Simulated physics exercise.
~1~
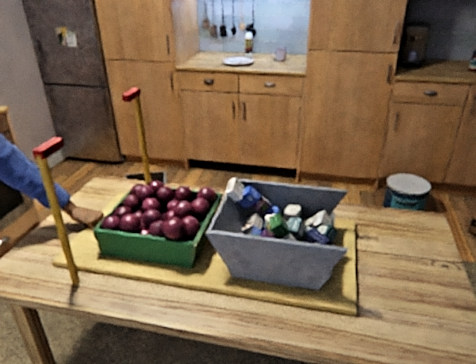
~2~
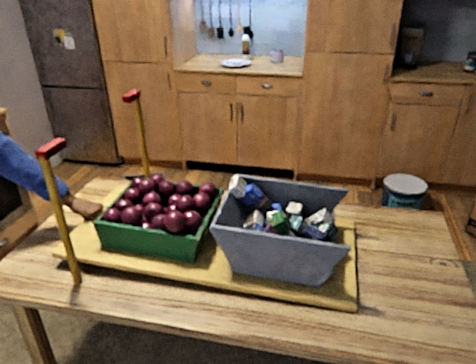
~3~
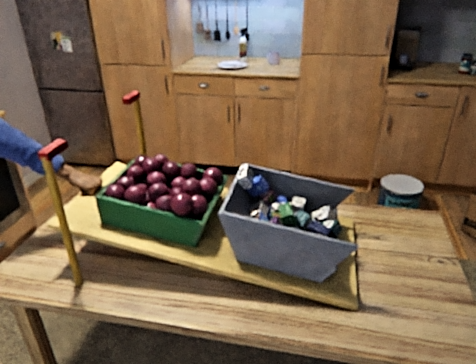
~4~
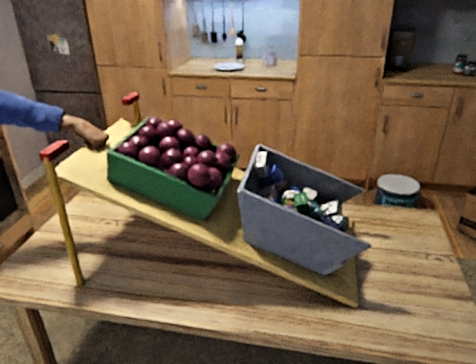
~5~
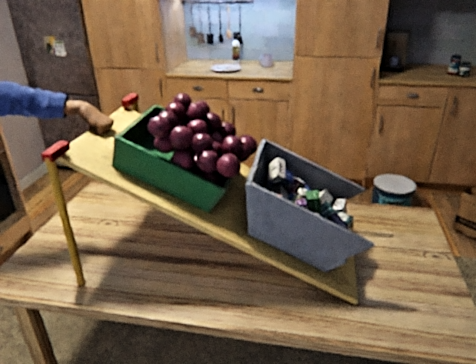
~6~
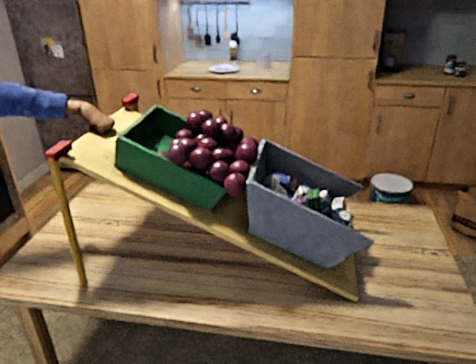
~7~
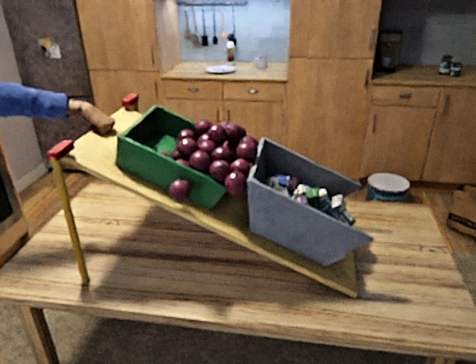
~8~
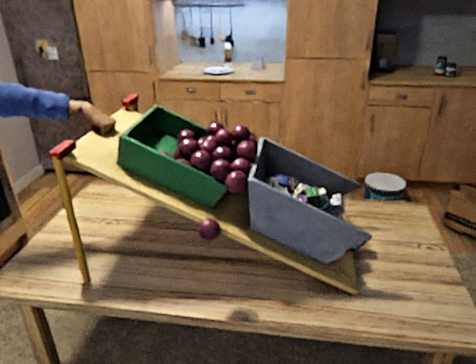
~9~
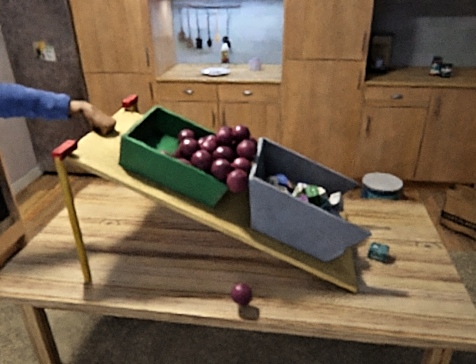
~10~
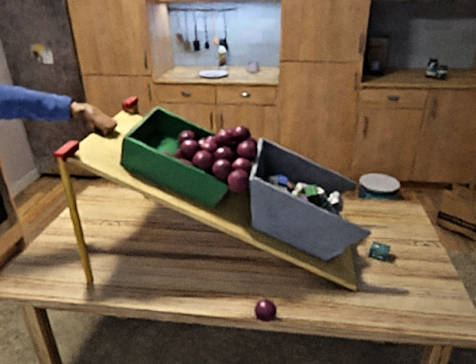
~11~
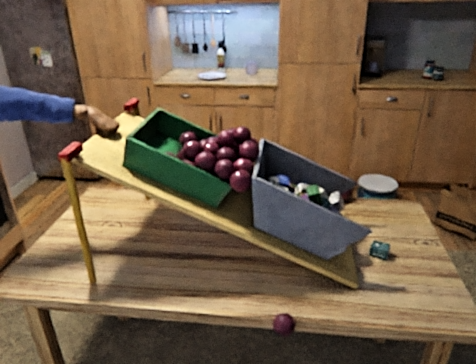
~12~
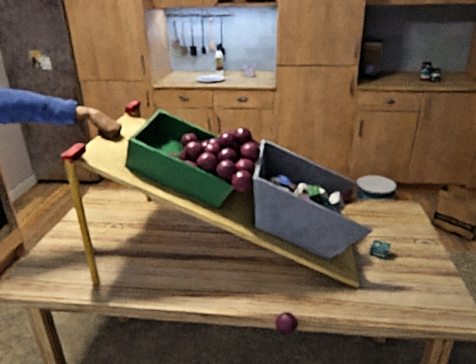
Red onions sliding and spilling from a green tray against a grey tray of cartons as a hand tilts their board.
